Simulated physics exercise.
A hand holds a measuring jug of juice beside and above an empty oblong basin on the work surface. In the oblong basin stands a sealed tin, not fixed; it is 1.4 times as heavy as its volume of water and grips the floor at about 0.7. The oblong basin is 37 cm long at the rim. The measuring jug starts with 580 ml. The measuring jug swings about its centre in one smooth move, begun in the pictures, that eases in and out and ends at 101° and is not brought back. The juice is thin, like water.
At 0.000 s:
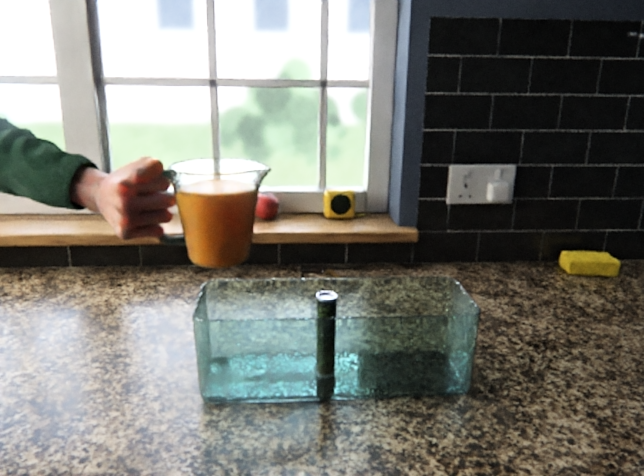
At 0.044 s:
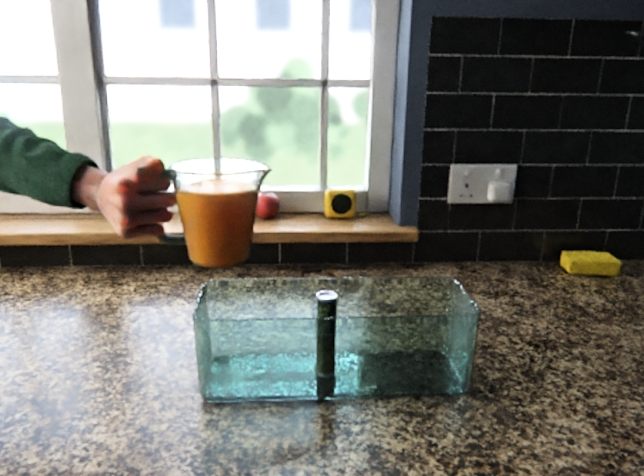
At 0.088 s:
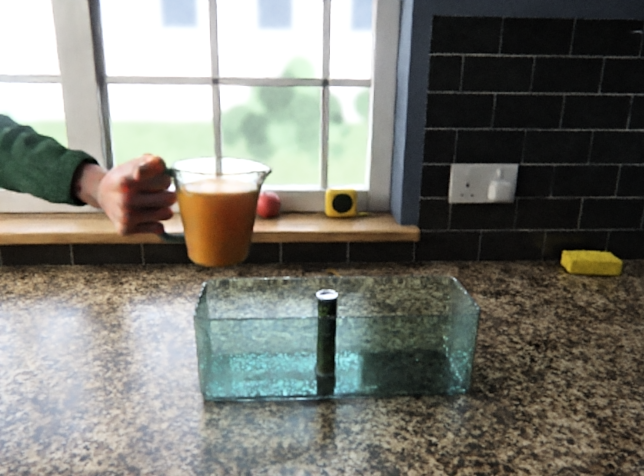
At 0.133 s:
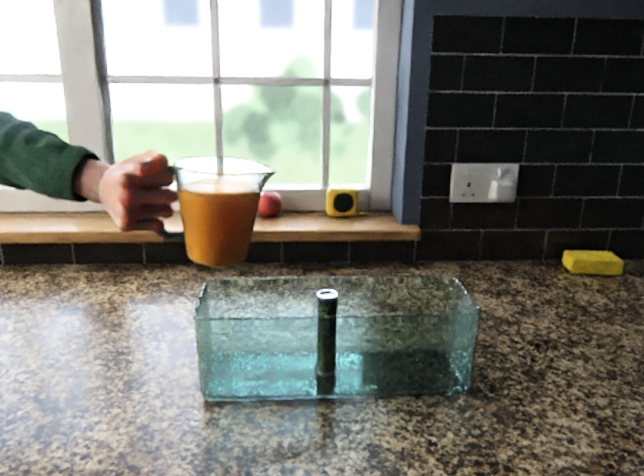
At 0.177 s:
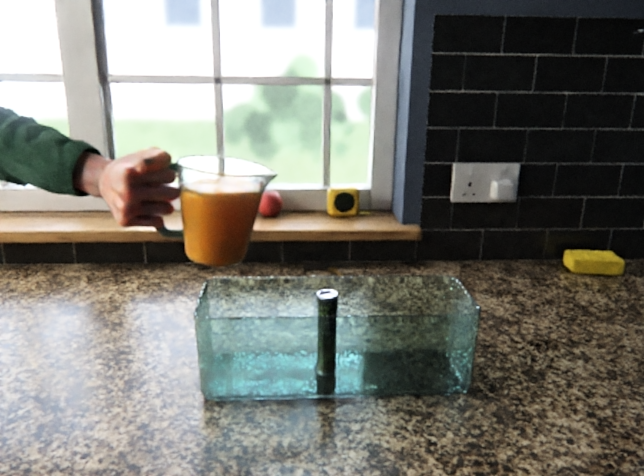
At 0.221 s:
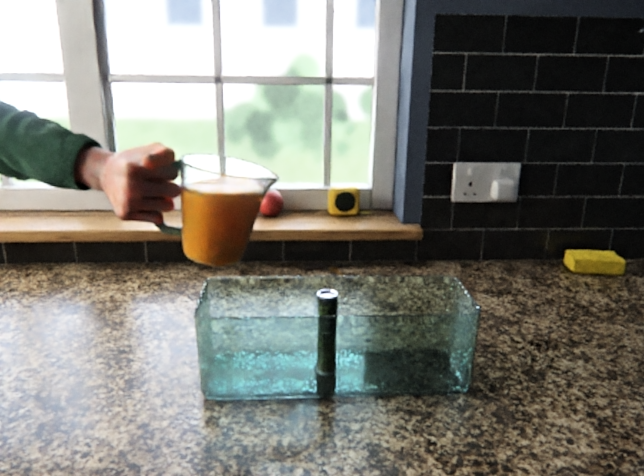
A hand in a green sleeve held a measuring jug of orange juice above an oblong glass basin on the speckled worktop, keeping it almost still before slowly tilting it slightly to the right.
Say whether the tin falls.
The tin goes over.
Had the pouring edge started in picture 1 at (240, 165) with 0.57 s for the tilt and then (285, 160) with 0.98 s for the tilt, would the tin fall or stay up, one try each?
First it keeps standing; then it falls.
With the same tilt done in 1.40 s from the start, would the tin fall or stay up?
Then it topples.
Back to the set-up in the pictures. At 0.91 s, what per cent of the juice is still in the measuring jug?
Some 26 per cent.
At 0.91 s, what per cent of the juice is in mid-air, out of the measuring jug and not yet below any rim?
Some 16 per cent.
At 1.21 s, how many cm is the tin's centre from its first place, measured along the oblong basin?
About 8 cm.
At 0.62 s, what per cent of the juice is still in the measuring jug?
Some 82 per cent.
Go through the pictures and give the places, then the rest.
It leans 0°; its right rim is at (272, 167); the juice meets the walls at (177, 186) and (257, 186); the oblong basin's rim runs from (199, 300) to (467, 296); the tin's top is at (327, 299), in the first frame.
It leans 0°; its right rim is at (272, 168); the juice meets the walls at (178, 186) and (257, 186), in the second frame.
It leans 2°; its right rim is at (273, 169); the juice meets the walls at (179, 185) and (258, 187), in the third frame.
It leans 4°; its right rim is at (276, 171); the juice meets the walls at (181, 184) and (259, 186), in the fourth frame.
It leans 7°; its right rim is at (278, 173); the juice meets the walls at (183, 184) and (262, 186), in the fifth frame.
It leans 11°; its right rim is at (281, 177); the juice meets the walls at (184, 185) and (265, 187), in the sixth frame.
By 0.62 s the tilt is 65° and 82 per cent is still to pour; the tin stands where it began.
By 0.91 s the tilt is 97° and 26 per cent is still to pour; the tin leans 5°.
By 1.21 s the tilt is 101° and 1 per cent is still to pour; the tin lies on its side.
By 1.54 s the tilt is 101° and 0 per cent is still to pour; the tin lies on its side.
At rest the tin lies on its side.
